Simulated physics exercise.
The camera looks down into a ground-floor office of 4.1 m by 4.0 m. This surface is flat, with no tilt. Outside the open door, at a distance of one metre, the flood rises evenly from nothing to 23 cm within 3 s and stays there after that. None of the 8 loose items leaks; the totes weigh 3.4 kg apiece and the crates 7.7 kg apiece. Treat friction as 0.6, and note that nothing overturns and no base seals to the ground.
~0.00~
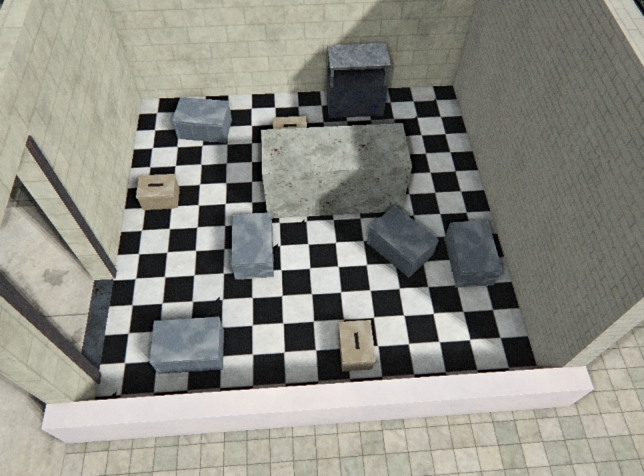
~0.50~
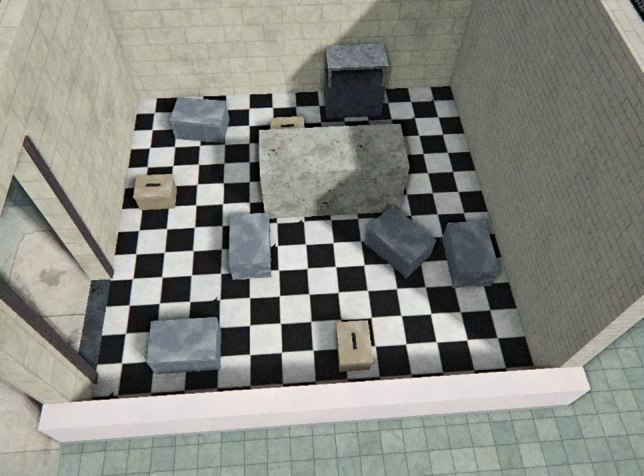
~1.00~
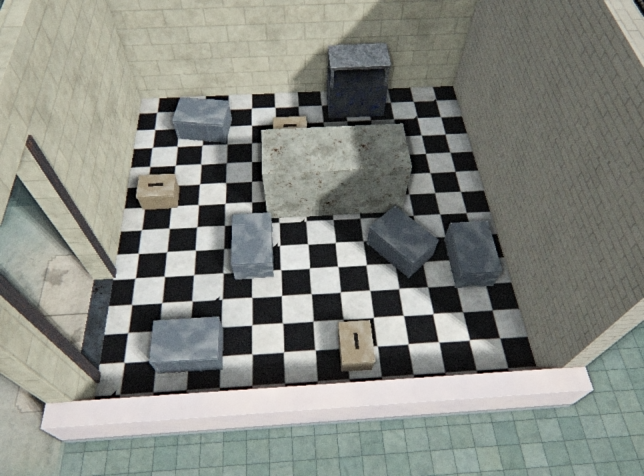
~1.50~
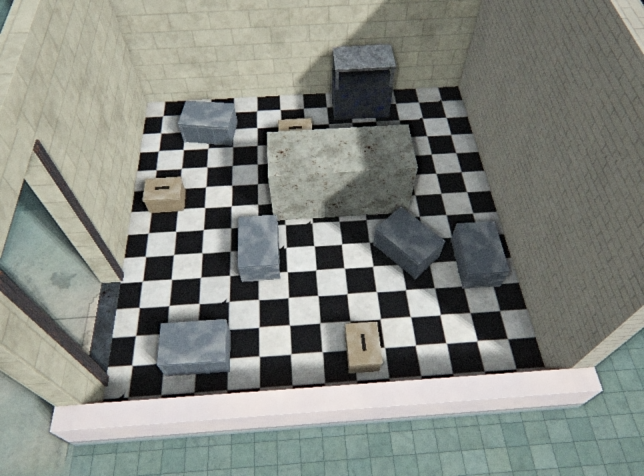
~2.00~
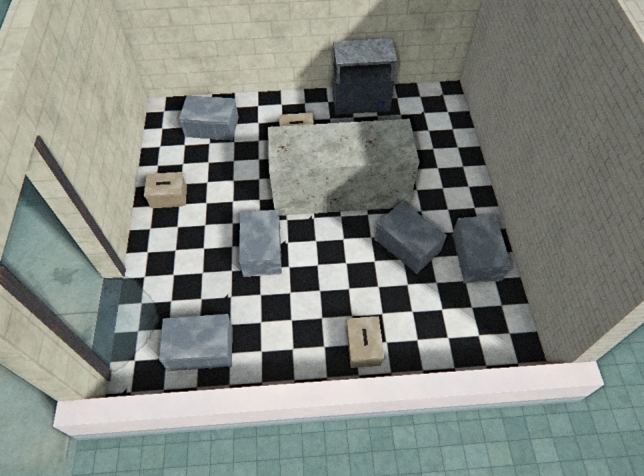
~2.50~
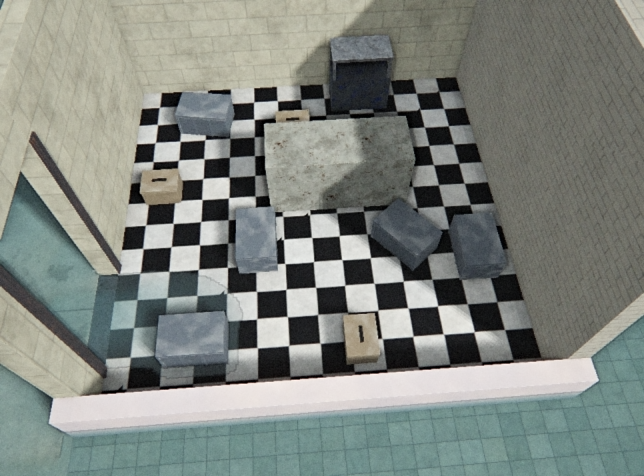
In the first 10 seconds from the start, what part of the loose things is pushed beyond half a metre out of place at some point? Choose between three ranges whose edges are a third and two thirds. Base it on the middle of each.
The range is the middle one, a third to two thirds.
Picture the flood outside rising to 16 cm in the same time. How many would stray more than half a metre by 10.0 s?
That would give 5.
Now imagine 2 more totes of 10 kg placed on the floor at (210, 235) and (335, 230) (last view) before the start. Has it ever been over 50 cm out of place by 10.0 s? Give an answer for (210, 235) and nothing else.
Below the mark.
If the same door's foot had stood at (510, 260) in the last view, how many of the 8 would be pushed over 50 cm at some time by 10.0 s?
8.
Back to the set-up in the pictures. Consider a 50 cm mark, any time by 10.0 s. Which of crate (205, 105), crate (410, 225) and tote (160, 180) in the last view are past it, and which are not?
Within, beyond, within.
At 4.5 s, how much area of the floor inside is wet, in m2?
8.0 m2.
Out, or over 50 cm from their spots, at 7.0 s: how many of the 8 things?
I get 5.
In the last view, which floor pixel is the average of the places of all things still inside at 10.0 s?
Close to (338, 155).
After 3.5 s 0 of 8 are over 50 cm from their spots; 0 afloat.
After 4.5 s 2 of 8 are over 50 cm from their spots; 2 afloat.
After 7.0 s 5 of 8 are over 50 cm from their spots; 4 afloat.
After 10.0 s 5 of 8 are over 50 cm from their spots, and 5 have been at some point; 6 afloat.
